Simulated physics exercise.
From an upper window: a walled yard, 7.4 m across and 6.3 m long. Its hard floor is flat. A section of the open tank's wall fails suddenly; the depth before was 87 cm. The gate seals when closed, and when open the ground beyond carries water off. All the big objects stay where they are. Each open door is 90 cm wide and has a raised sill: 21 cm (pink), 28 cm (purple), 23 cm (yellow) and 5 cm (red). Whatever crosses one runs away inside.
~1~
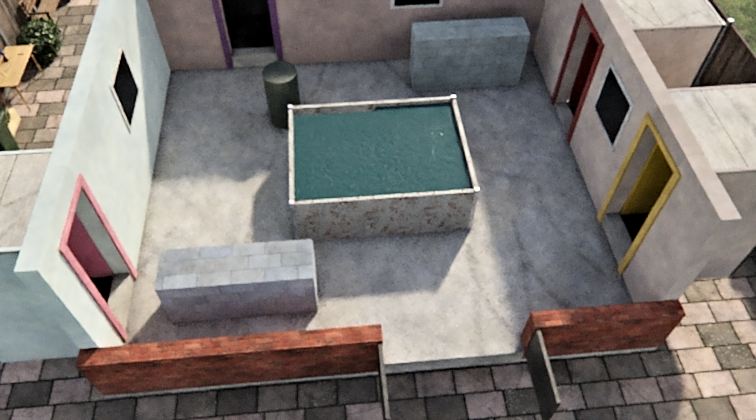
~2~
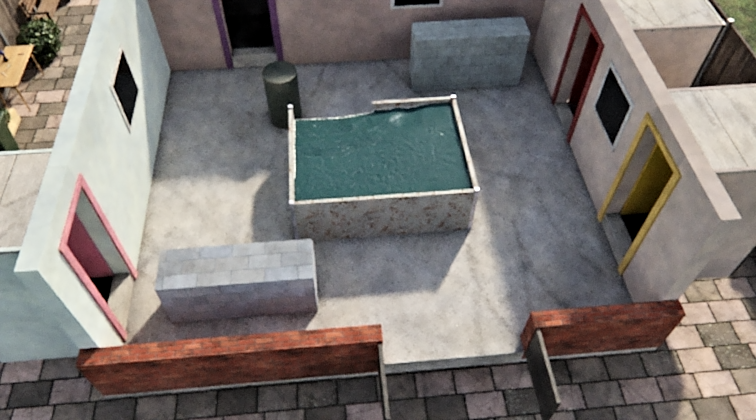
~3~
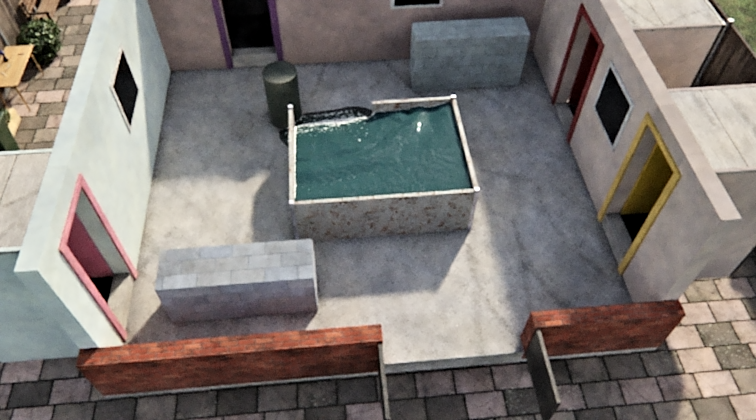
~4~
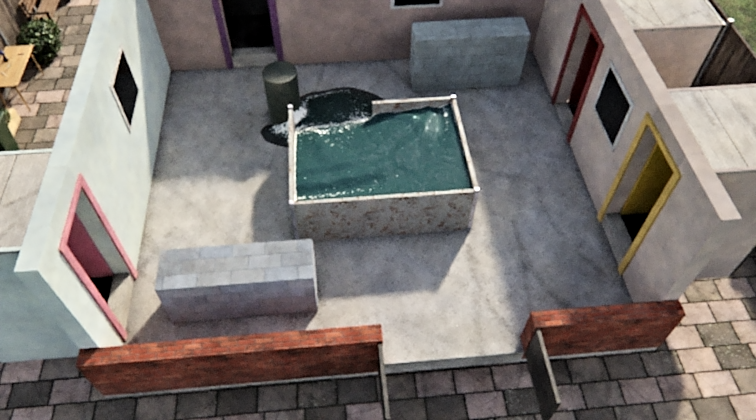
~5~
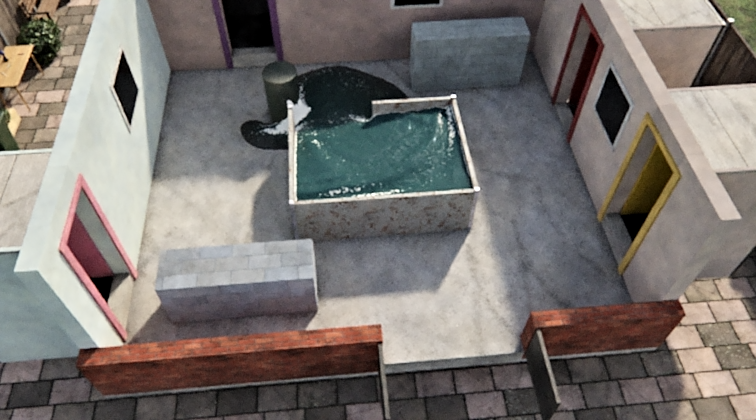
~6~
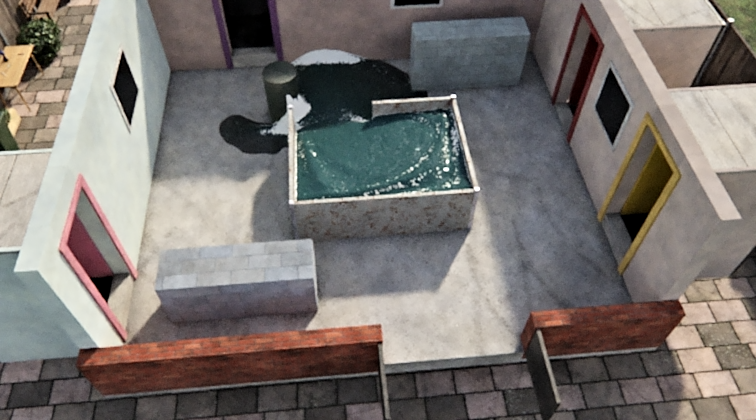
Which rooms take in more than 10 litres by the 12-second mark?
Within that time: At the pink door it stays under the limit; at the purple door it keeps below the limit; at the yellow door it does not reach the limit; at the red door it goes over the limit.
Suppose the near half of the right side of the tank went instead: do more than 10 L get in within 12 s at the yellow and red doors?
Then: Yellow past it, red past it.
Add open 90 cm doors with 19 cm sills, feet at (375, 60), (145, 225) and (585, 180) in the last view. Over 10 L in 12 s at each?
In that order: Above, not over, not over.
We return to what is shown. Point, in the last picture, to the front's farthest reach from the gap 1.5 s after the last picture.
Near (533, 52).
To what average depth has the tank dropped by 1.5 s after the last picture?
Roughly 47 cm on average.
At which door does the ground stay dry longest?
Last comes the yellow one.
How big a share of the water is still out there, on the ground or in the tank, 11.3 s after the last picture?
About 90 per cent.
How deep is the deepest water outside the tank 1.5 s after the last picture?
About 58 cm.
Then, 0.7 s after the last picture water covers 25 % of the floor and is deepest (66 cm) near (299, 128); pink door not reached, purple door 23 cm at the sill, 0 L in, yellow door not reached, red door not reached.
Then, 1.5 s after the last picture water covers 40 % of the floor and is deepest (58 cm) near (533, 52); pink door not reached, purple door 23 cm at the sill, 0 L in, yellow door not reached, red door not reached.
Then, 2.8 s after the last picture water covers 55 % of the floor and is deepest (47 cm) near (525, 52); pink door 4 cm at the sill, 0 L in, purple door 17 cm at the sill, 1 L in, yellow door not reached, red door 7 cm at the sill, 1 L in.
Then, 6.3 s after the last picture water covers 100 % of the floor and is deepest (23 cm) near (122, 358); pink door 15 cm at the sill, 0 L in, purple door 11 cm at the sill, 1 L in, yellow door 3 cm at the sill, 0 L in, red door 6 cm at the sill, 8 L in.
Then, 11.3 s after the last picture water covers 100 % of the floor and is deepest (17 cm) near (475, 91); pink door 13 cm at the sill, 0 L in, purple door 8 cm at the sill, 1 L in, yellow door 12 cm at the sill, 0 L in, red door 10 cm at the sill, 23 L in.
